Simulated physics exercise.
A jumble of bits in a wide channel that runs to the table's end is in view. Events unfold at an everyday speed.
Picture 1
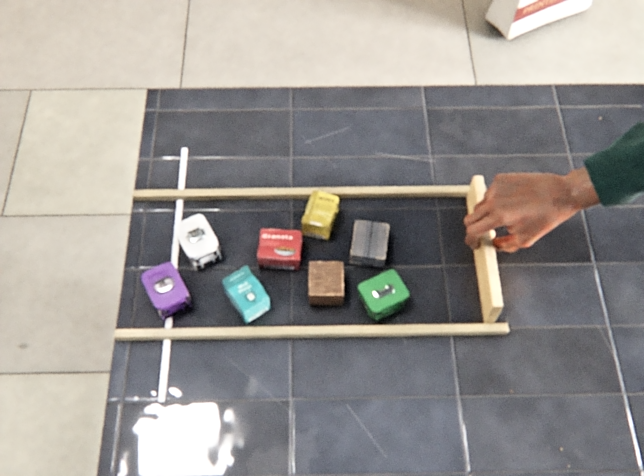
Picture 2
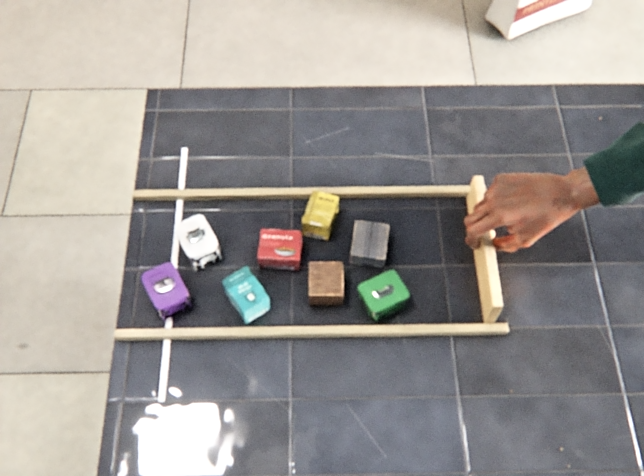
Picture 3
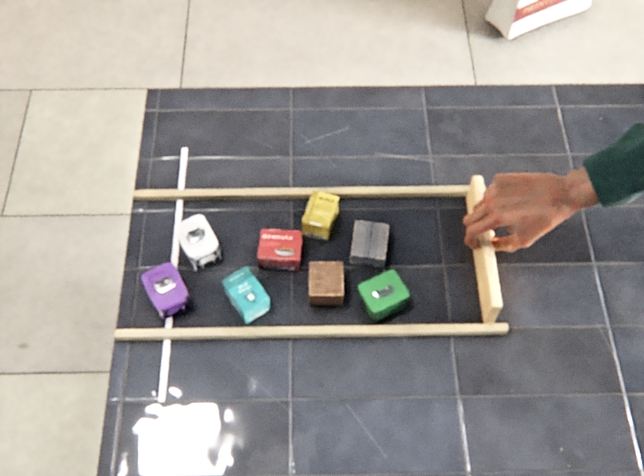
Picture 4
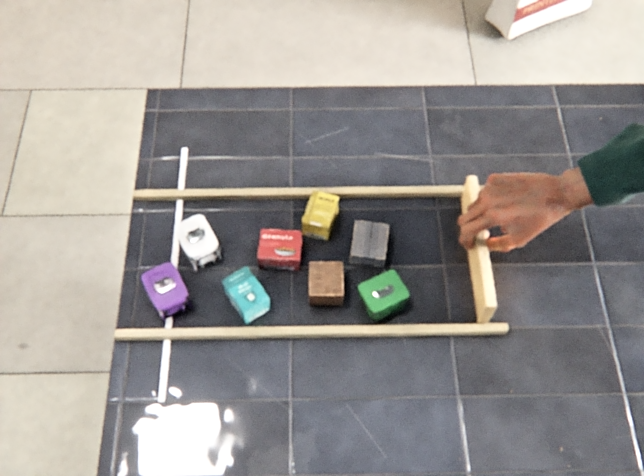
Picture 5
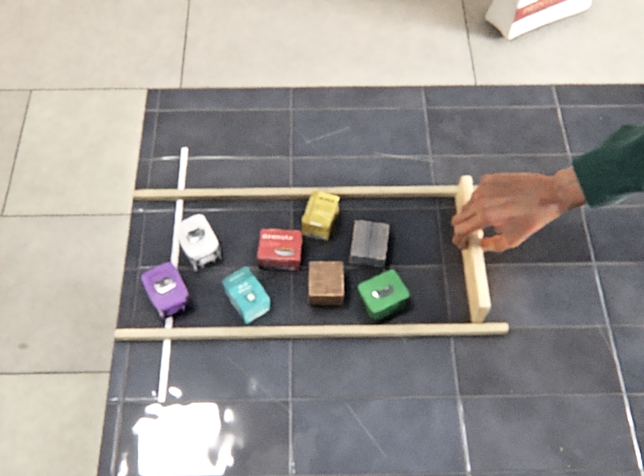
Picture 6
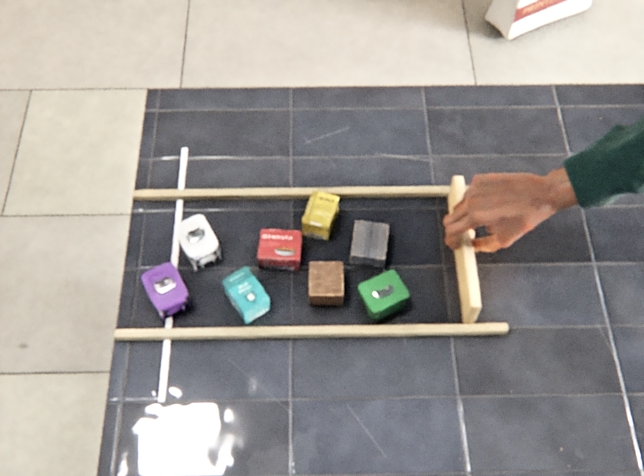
A hand held a wooden board upright at the right of a channel between two wooden strips, then slid it slightly left, while the small colourful cases and blocks between the strips stayed still.
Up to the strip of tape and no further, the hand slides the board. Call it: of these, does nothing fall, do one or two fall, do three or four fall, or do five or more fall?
Five or more fall.
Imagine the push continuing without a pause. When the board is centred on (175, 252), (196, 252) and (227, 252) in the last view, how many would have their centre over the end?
The numbers past the end are 5, 3 and 1.
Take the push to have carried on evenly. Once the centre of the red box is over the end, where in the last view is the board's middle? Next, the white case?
Approx. (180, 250) / approx. (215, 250) for the other.
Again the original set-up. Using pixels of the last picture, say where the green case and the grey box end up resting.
The green case settles near (150, 292); as for the grey box, near (157, 249).
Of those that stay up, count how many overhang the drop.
The total would be 0.
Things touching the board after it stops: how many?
Looks like 3 of them, all told.
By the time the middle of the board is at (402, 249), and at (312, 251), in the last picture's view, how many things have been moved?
1, then 6.
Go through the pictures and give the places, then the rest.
The first picture shows purple case (167, 291); white case (198, 242); turquoise box (246, 295); board (484, 248); tape (174, 263).
The second picture shows white case (198, 242); red box (280, 250).
The third picture shows turquoise box (246, 295); green case (383, 296).
The fourth picture shows purple case (167, 291); grey box (370, 244).
The fifth picture shows white case (198, 242); brown block (326, 284).
The sixth picture shows purple case (167, 291); white case (198, 242); turquoise box (246, 295); board (464, 248); tape (174, 263).
Soon after, none off yet; purple case at rest near (167, 291); white case at rest near (198, 242); turquoise box at rest near (246, 295).
At rest, the number that fall off is five or more; fallen, brown block, red box, turquoise box, white case and purple case.
